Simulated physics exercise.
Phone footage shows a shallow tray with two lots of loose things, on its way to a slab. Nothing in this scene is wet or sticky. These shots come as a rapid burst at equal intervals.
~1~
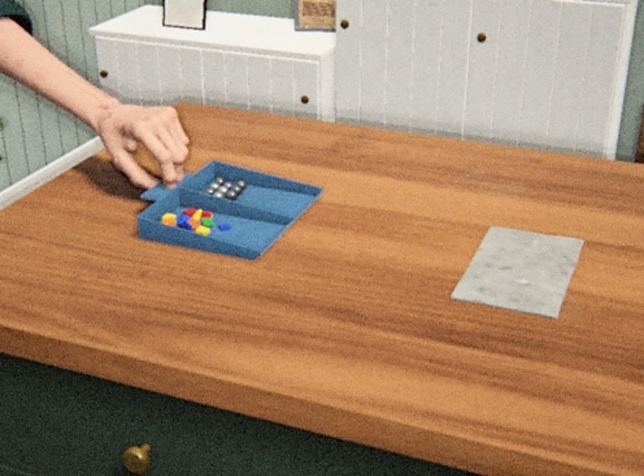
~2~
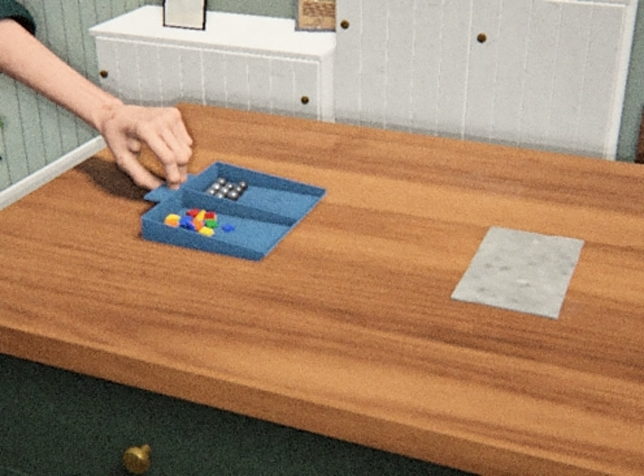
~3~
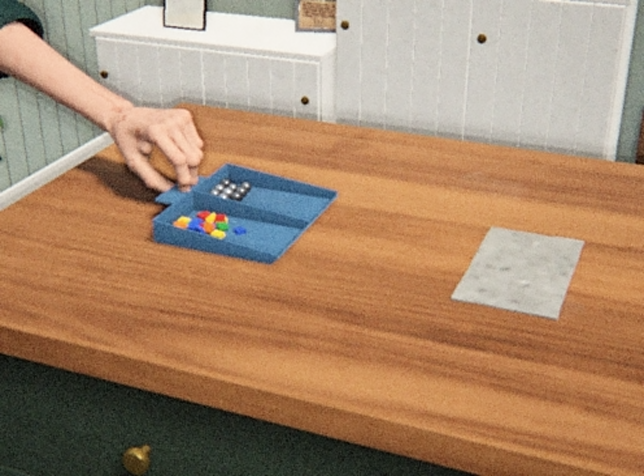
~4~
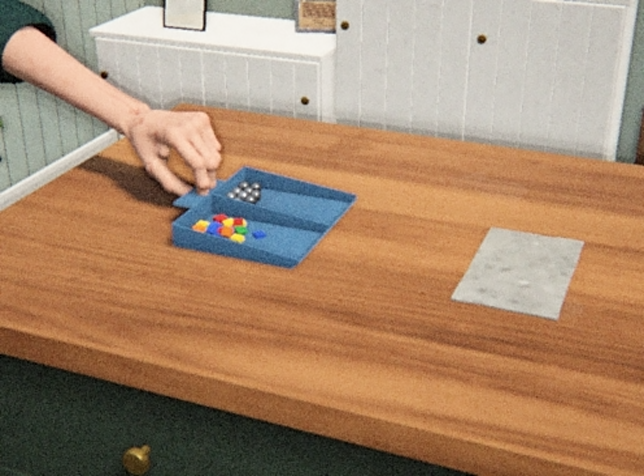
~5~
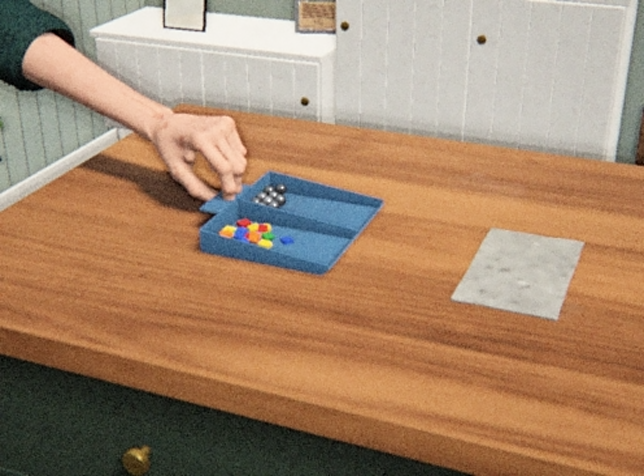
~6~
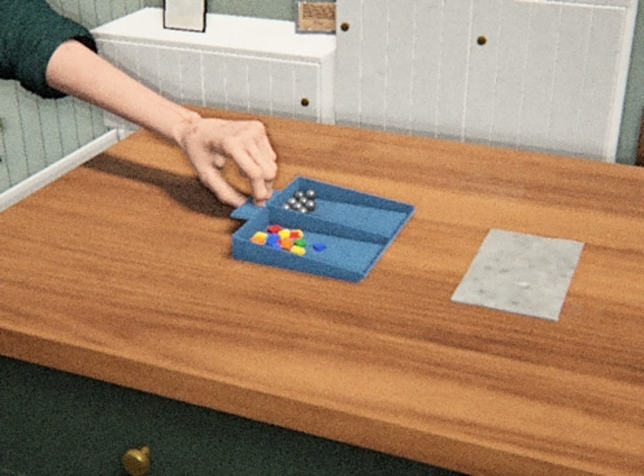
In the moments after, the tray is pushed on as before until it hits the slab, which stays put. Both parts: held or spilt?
Nearer batch: Held, farther batch: Spilt.
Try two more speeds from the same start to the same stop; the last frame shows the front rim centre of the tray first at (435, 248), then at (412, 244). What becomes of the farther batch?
First it sends some over the front rim, then it loses pieces over the front.
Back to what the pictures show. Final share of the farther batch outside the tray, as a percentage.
About 60%.
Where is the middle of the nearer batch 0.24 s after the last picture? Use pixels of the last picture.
(413, 267).
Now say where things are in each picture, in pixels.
The first frame shows front rim near (294, 221), at rest; slab near (512, 285); nearer batch near (185, 223), a few mosaic tiles; farther batch near (223, 192), a few steel balls.
The second frame shows front rim near (298, 222), hardly any of the way covered; farther batch near (224, 192).
The third frame shows front rim near (310, 224), a little of the way covered; nearer batch near (200, 226).
The fourth frame shows front rim near (330, 228), near a quarter of the way covered; farther batch near (243, 197).
The fifth frame shows front rim near (358, 234), near a third of the way covered; nearer batch near (246, 236).
The sixth frame shows front rim near (392, 240), near half of the way covered; slab near (512, 288); nearer batch near (277, 242); farther batch near (298, 208).
Then, 0.07 s on from there, tray still sliding, front rim near (432, 247); nearer batch all inside; farther batch all inside.
Then, 0.24 s on from there, tray stopped at the slab; nearer batch all inside, moved towards the front rim; farther batch all inside, moved towards the front rim.
Then, 0.45 s on from there, tray stopped at the slab; nearer batch all inside, moved towards the front rim; farther batch near two thirds out of the tray.
In the end, tray stopped at the slab; nearer batch all inside, moved towards the front rim; farther batch near two thirds out of the tray.
